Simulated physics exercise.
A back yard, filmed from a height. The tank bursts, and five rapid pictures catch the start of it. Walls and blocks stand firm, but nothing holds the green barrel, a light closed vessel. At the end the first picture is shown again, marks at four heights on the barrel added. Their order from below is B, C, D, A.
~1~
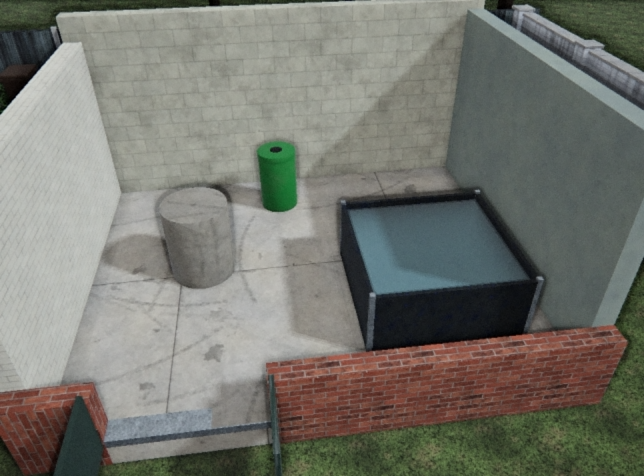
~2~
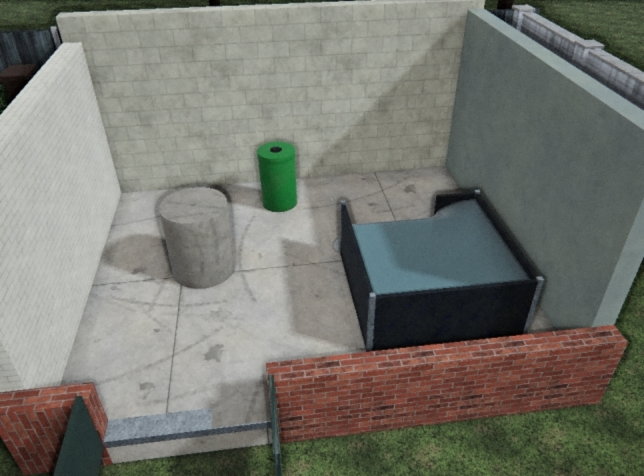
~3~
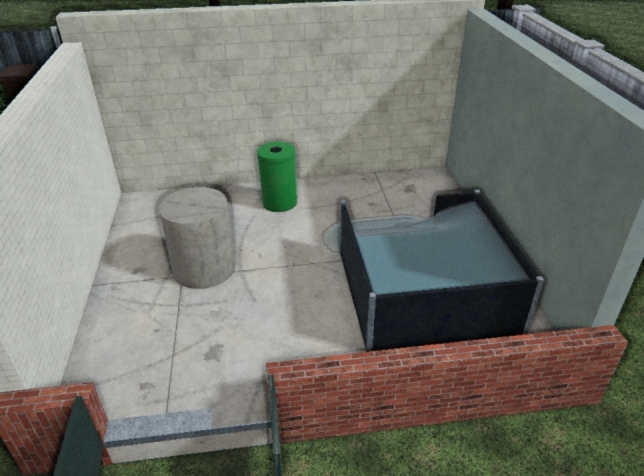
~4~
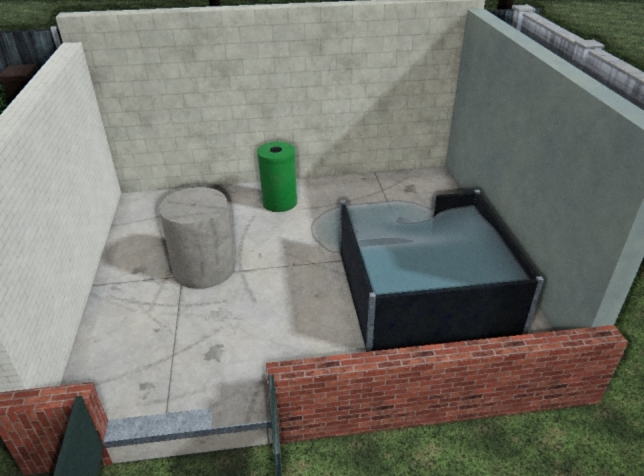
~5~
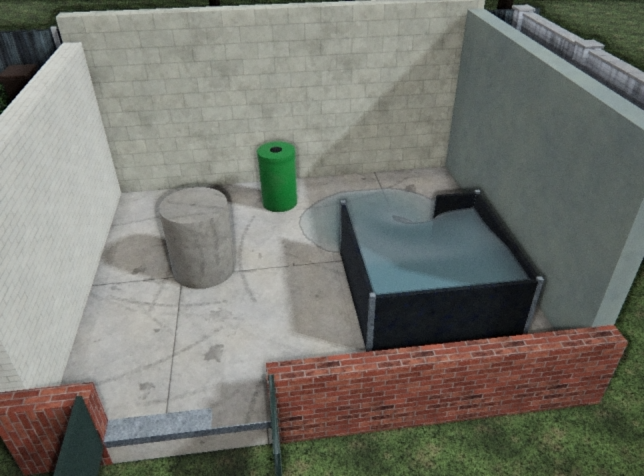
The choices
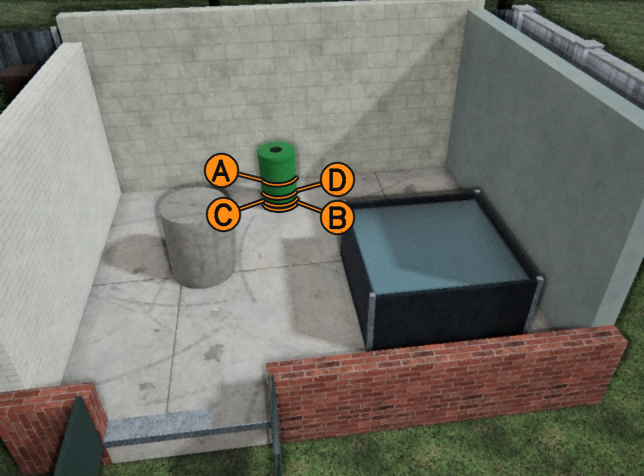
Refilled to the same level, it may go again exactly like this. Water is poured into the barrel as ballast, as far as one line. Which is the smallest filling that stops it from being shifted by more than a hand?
Take A.
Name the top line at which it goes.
Here it is line D.
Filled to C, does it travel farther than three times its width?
Yes, clearly.
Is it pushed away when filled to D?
Yes, that goes wrong.
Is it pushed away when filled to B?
Yes, that goes wrong.
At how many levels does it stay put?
One.
In orange, A at (280, 184); B at (281, 210); C at (281, 205); D at (280, 197); from the bottom up B, C, D, A.
With A, it does not move.
With B, it is pushed about 7 times its own width away.
With C, it is pushed about 6 times its own width away.
With D, it is pushed about twice its own width away.
